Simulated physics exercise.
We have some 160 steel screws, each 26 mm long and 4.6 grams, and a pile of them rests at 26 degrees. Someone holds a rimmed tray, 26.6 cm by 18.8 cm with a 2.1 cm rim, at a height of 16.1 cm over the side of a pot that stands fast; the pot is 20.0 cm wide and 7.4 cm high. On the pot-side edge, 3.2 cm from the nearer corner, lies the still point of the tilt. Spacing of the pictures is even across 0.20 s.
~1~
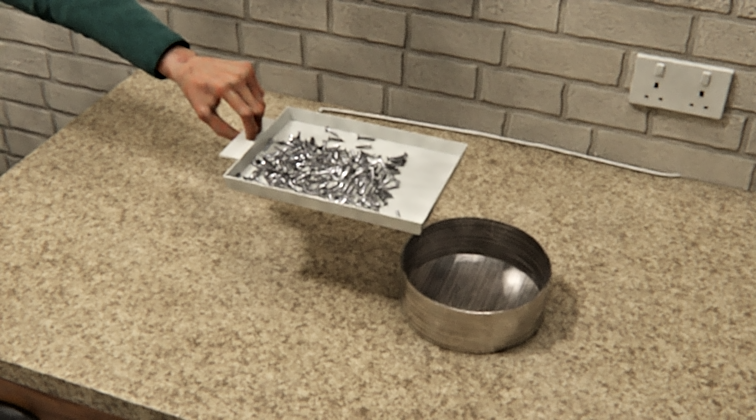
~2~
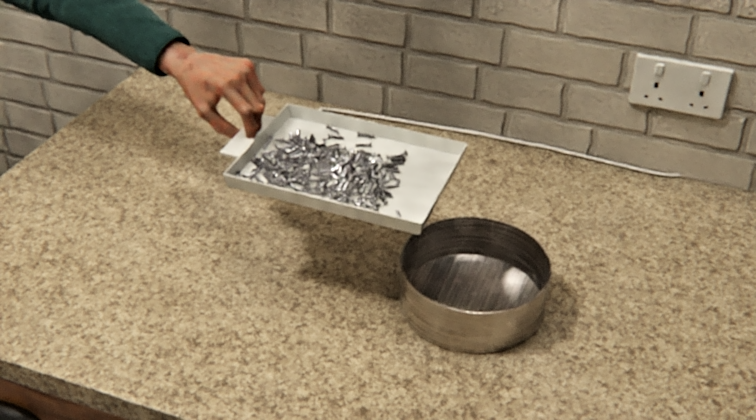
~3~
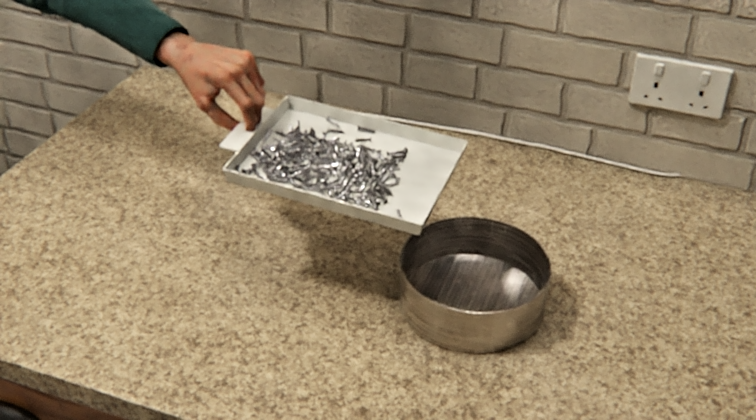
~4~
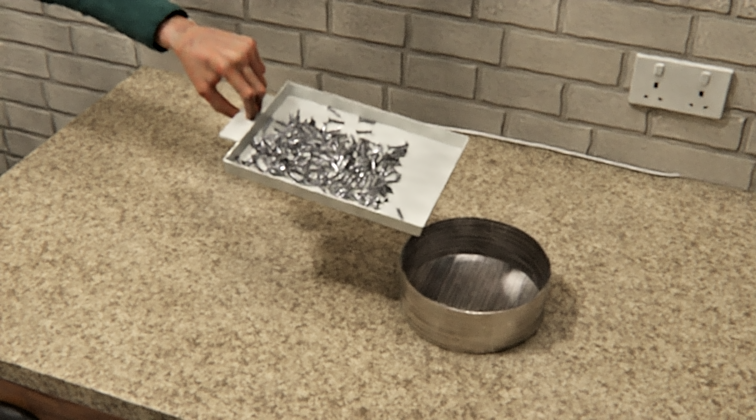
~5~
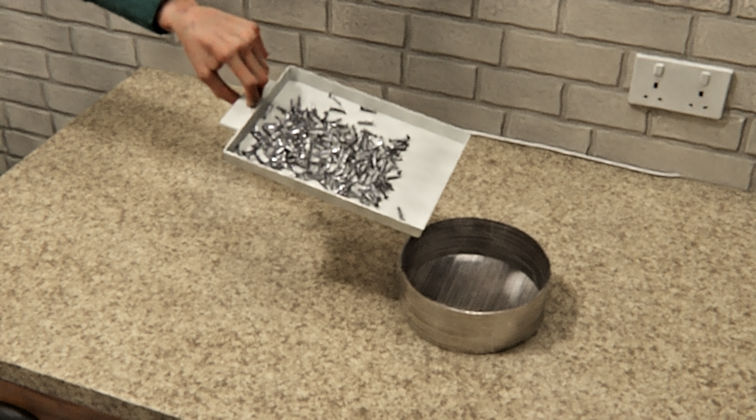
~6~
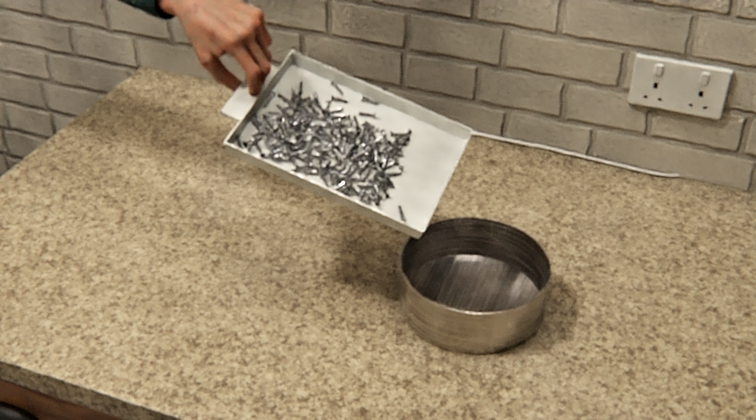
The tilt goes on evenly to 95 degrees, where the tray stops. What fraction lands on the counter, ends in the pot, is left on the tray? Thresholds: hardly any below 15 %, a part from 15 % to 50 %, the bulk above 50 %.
Prediction - counter: The bulk; pot: A part; tray: Hardly any.
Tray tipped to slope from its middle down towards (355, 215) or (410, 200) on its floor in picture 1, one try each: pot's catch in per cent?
About 5 and 85 per cent.
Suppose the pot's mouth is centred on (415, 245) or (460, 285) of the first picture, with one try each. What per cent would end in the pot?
Estimates: 10 in a hundred and 100 in a hundred.
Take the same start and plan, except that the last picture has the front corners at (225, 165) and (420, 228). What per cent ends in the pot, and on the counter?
Split: Pot = 10, counter = 90.
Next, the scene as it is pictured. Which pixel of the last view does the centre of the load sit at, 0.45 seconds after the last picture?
The middle of the load should be near (428, 241) then.
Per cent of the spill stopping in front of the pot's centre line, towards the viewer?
100 %.
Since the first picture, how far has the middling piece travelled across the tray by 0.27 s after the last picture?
Displacement on the tray: About 6 cm.
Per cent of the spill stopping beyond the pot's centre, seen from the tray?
Share past the middle: Roughly 80 percent.
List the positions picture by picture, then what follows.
Tray tilt 0 degrees, front corners at (227, 175) and (420, 221); middle of the pieces at (325, 173); pot at (476, 262), in the first frame.
Tray tilt 1 degrees, front corners at (227, 173) and (420, 221); middle of the pieces at (325, 171), in the second frame.
Tray tilt 4 degrees, front corners at (226, 168) and (420, 222), lowest corner right front; middle of the pieces at (325, 167), in the third frame.
Tray tilt 8 degrees, front corners at (226, 160) and (421, 224), lowest corner right front; middle of the pieces at (325, 160), in the fourth frame.
Tray tilt 14 degrees, front corners at (227, 150) and (421, 226), lowest corner right front; middle of the pieces at (326, 153), in the fifth frame.
Tray tilt 19 degrees, front corners at (228, 142) and (422, 229), lowest corner right front; middle of the pieces at (328, 146); pot at (475, 262), in the sixth frame.
Then, 0.27 s after the last picture, tilt 58 degrees; the tray holds 100 %, the pot 0 %.
Then, 0.45 s after the last picture, tilt 83 degrees; the tray holds 65 %, the pot 0 %.
Then, 0.75 s after the last picture, tilt 95 degrees; the tray holds 0 %, the pot 35 %.
In the end, counter 65 %, pot 35 %, tray 0 %.
